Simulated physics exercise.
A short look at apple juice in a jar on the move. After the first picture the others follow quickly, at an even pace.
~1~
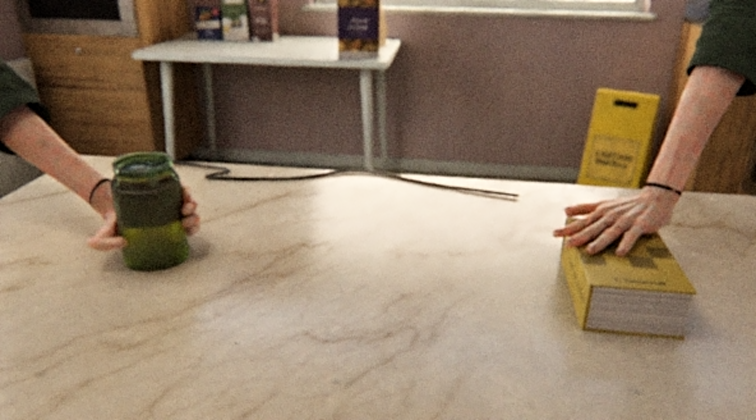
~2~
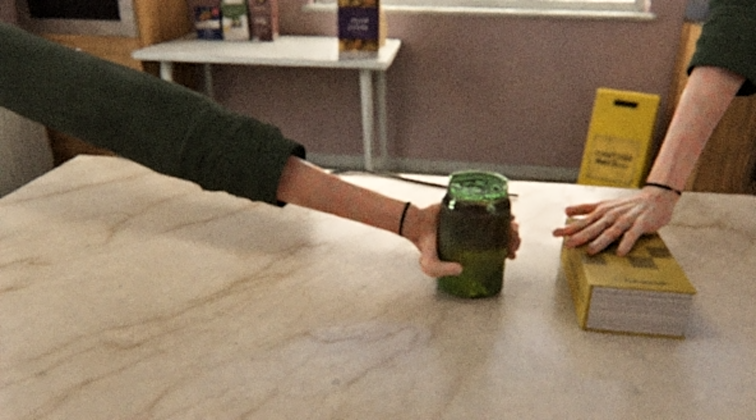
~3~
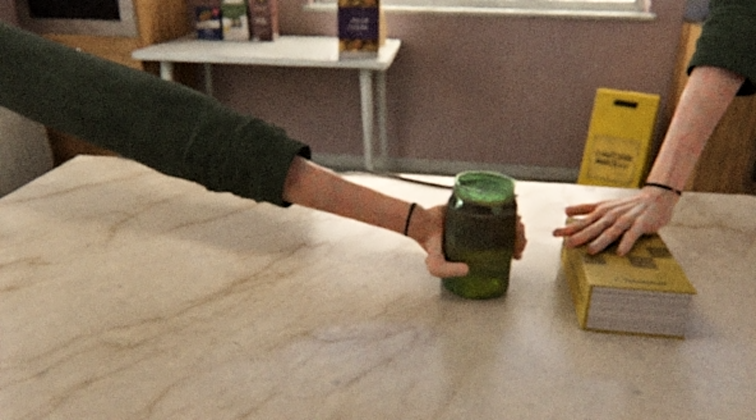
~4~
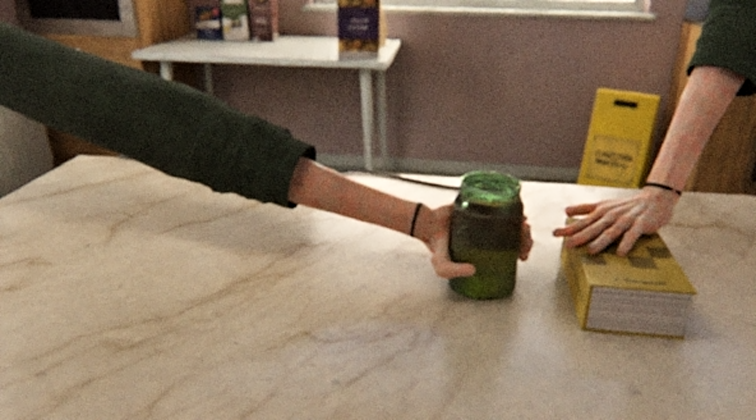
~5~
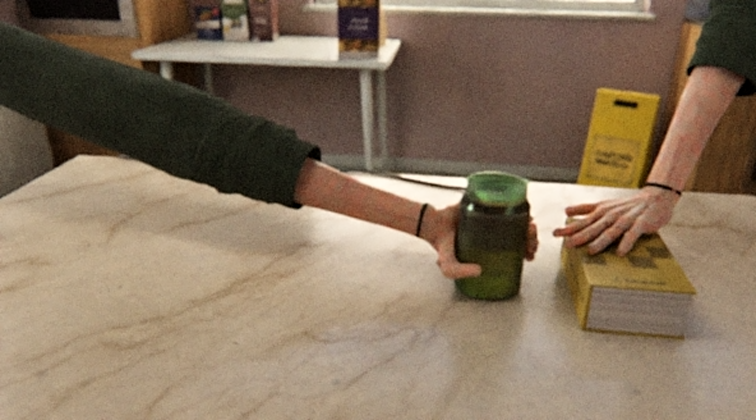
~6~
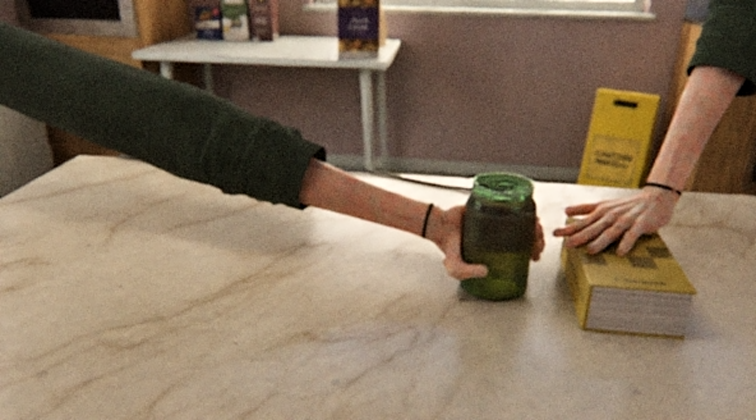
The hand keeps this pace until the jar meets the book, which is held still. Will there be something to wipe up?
It keeps it all in.
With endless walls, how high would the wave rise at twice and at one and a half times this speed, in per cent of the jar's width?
About 20 and 15 per cent.
Next, the jar meets the book.
After that, the apple juice surges up the wall; the wave climbs under half way to the rim.
Finally, the jar stands at the book; its rim is dry.
